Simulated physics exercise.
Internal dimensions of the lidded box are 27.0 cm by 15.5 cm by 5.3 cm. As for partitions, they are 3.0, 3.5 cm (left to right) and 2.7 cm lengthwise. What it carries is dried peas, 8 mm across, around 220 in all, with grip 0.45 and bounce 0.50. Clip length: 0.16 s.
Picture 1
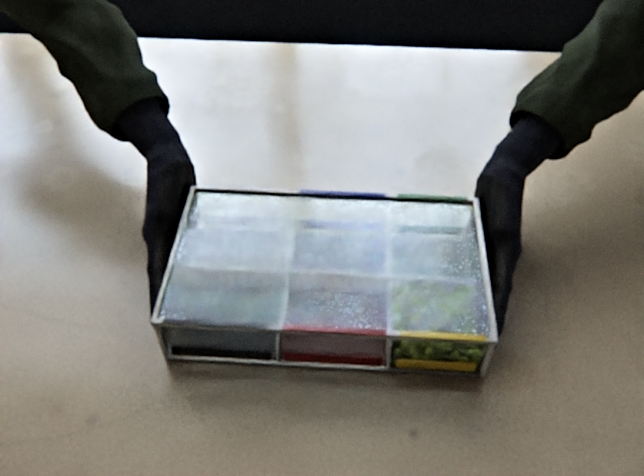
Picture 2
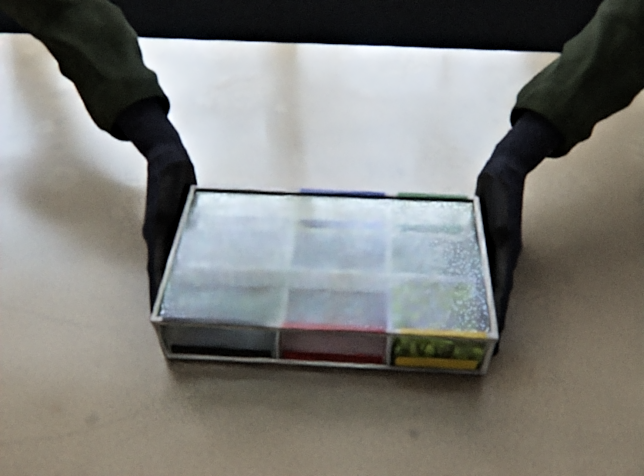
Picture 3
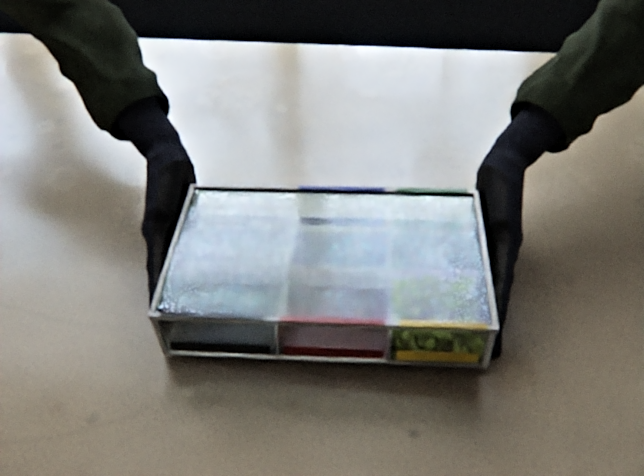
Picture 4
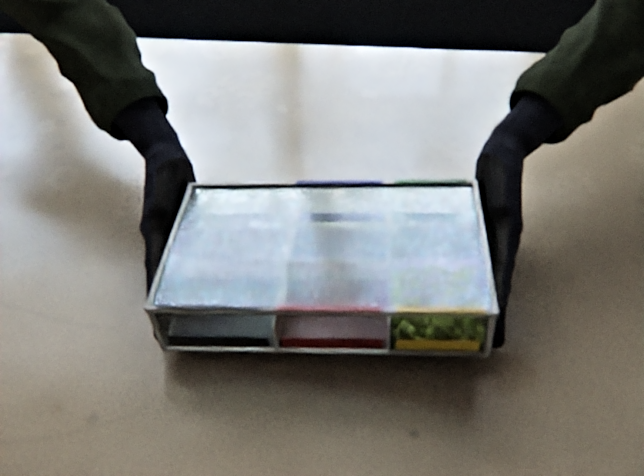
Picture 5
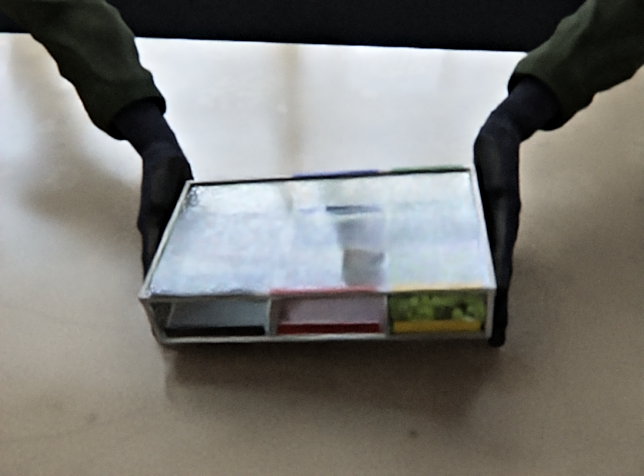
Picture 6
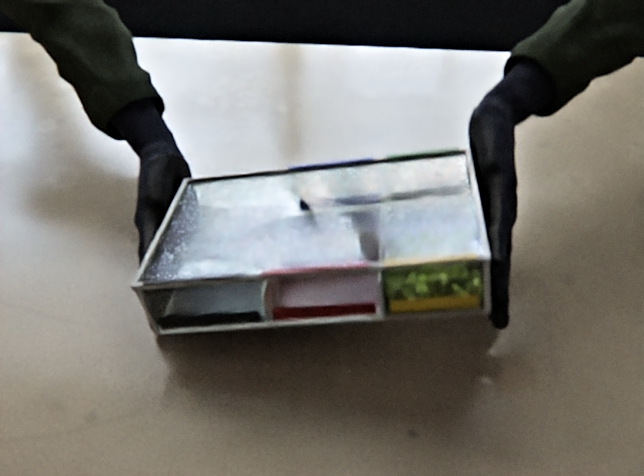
At the start, two dark-gloved hands grip the sides of a clear-lidded, divided box sitting level on a pale surface, with small green pieces in its yellow-trimmed front right compartment. Slowly, the hands tilt it toward the back left, the front right corner rising most as reflections shift across the lid.
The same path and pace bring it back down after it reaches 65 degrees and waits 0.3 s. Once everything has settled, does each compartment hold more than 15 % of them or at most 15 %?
My prediction: Red: Fails; blue: Succeeds; green: Succeeds; yellow: Succeeds; white: Fails; black: Fails.
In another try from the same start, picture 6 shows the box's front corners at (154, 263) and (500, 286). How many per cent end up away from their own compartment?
About 45 %.
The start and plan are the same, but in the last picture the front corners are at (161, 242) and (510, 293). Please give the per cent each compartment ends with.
Red 0; blue 0; green 40; yellow 60; white 0; black 0.
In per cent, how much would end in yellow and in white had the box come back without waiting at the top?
In per cent: Yellow 50; white 0.
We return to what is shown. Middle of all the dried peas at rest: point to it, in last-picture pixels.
Roughly (396, 271).
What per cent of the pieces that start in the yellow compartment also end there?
40 %.
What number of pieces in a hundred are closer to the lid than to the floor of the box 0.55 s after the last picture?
About 30 per cent.
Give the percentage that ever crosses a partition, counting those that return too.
Close to 55 percent.
Then, 0.55 s after the last picture, tilt 65 degrees; red 5 %, blue 15 %, green 20 %, yellow 60 %.
Then, 0.92 s after the last picture, tilt 38 degrees; blue 25 %, green 20 %, yellow 45 %, white 10 %.
Then, 1.38 s after the last picture, tilt 0 degrees; blue 25 %, green 20 %, yellow 45 %, white 10 %.
In the end, red 0 %, blue 25 %, green 20 %, yellow 45 %, white 10 %, black 0 %.
